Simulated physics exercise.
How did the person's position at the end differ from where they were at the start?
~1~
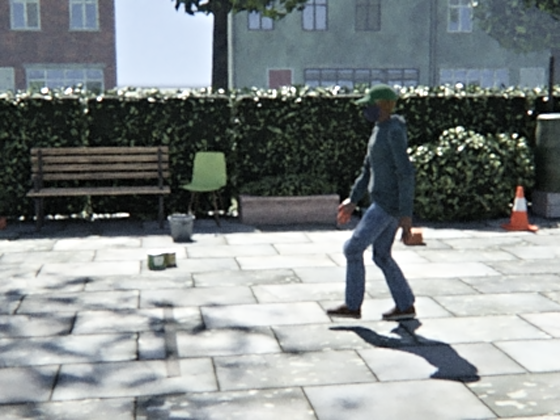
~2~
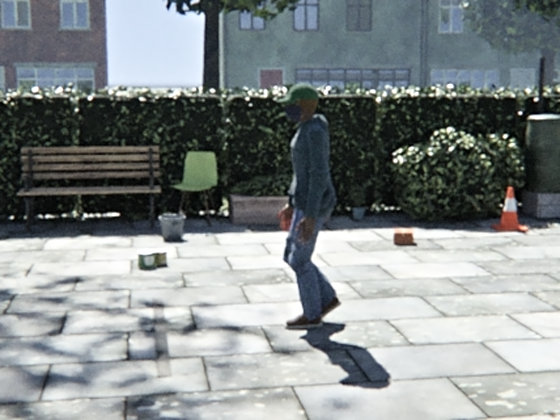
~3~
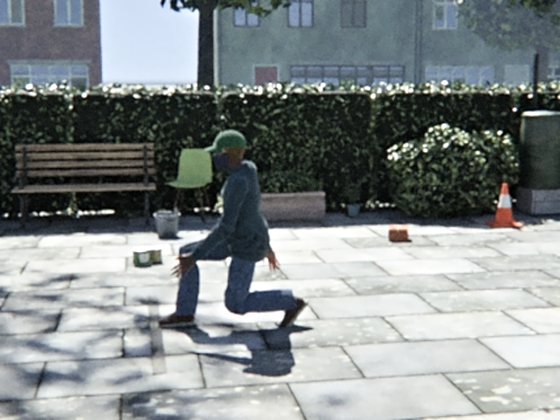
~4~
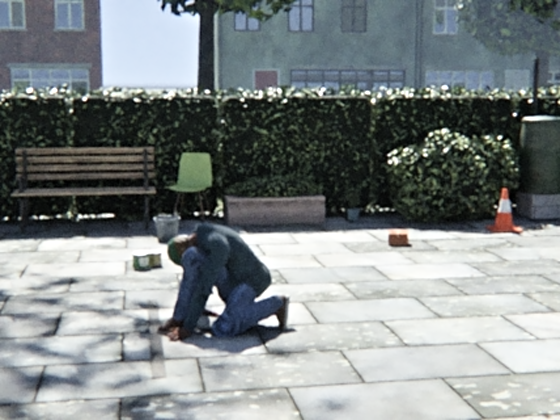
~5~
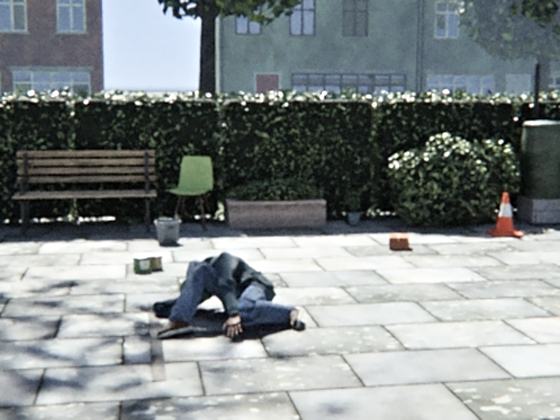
At the start the person was upright and walking on the right side of the view, in front of the hedge. By the end they were farther left and low down, lying crumpled on the paving.
